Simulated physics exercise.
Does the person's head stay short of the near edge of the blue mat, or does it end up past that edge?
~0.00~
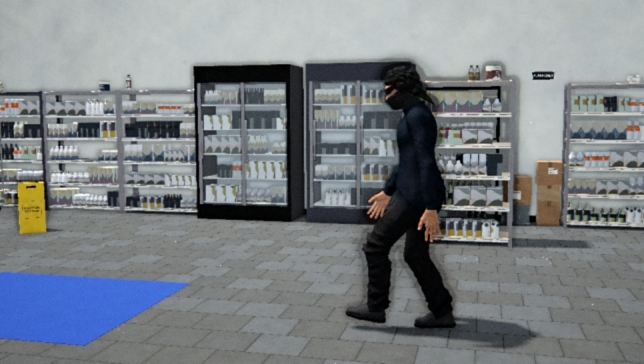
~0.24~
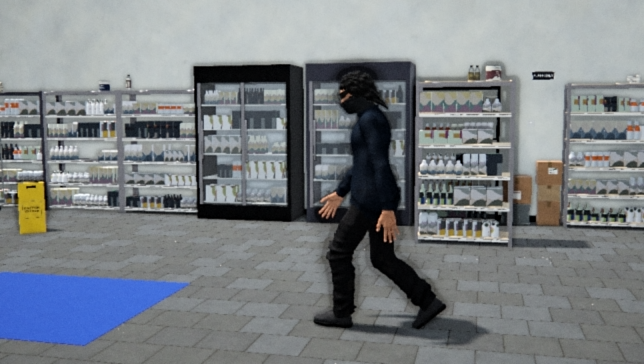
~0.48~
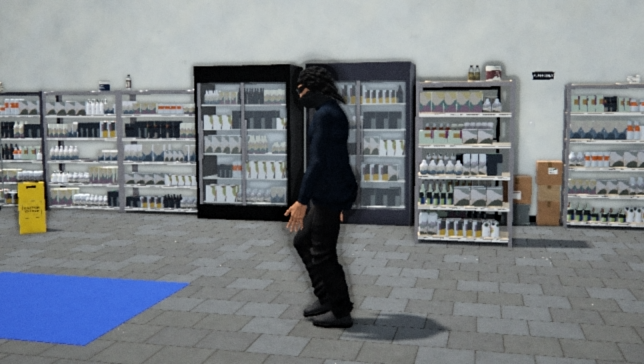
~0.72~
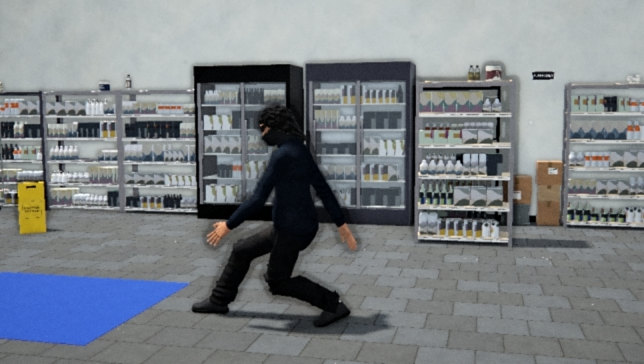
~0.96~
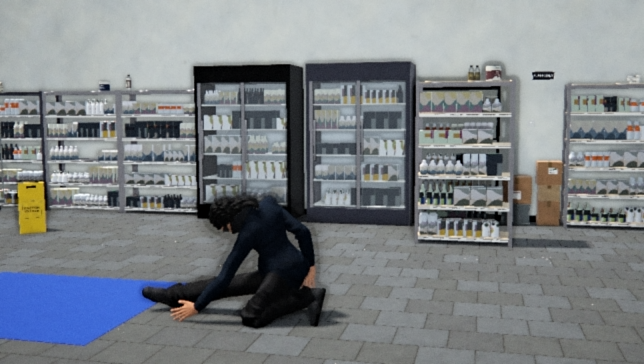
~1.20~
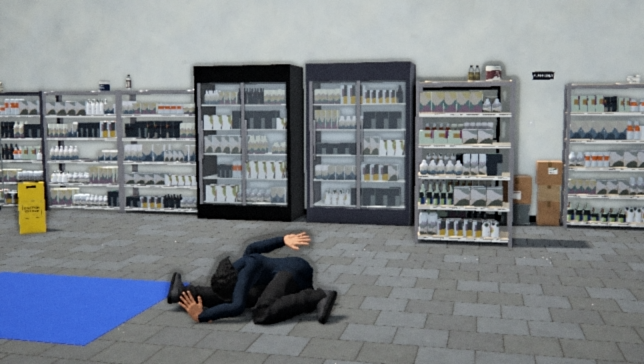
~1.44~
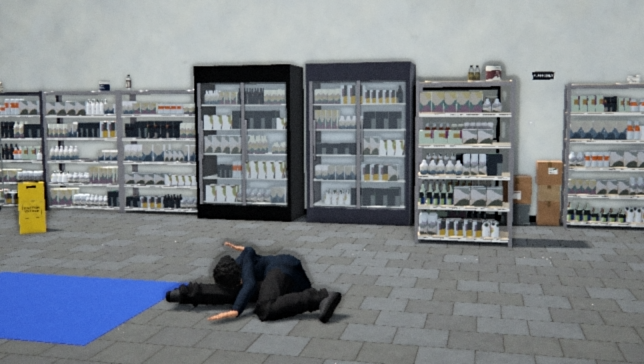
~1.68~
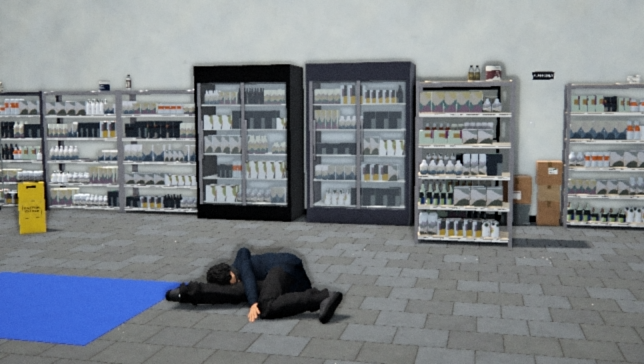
The person's head stays short of the near edge of the blue mat. It comes to rest over the slumped body on the grey paved floor.
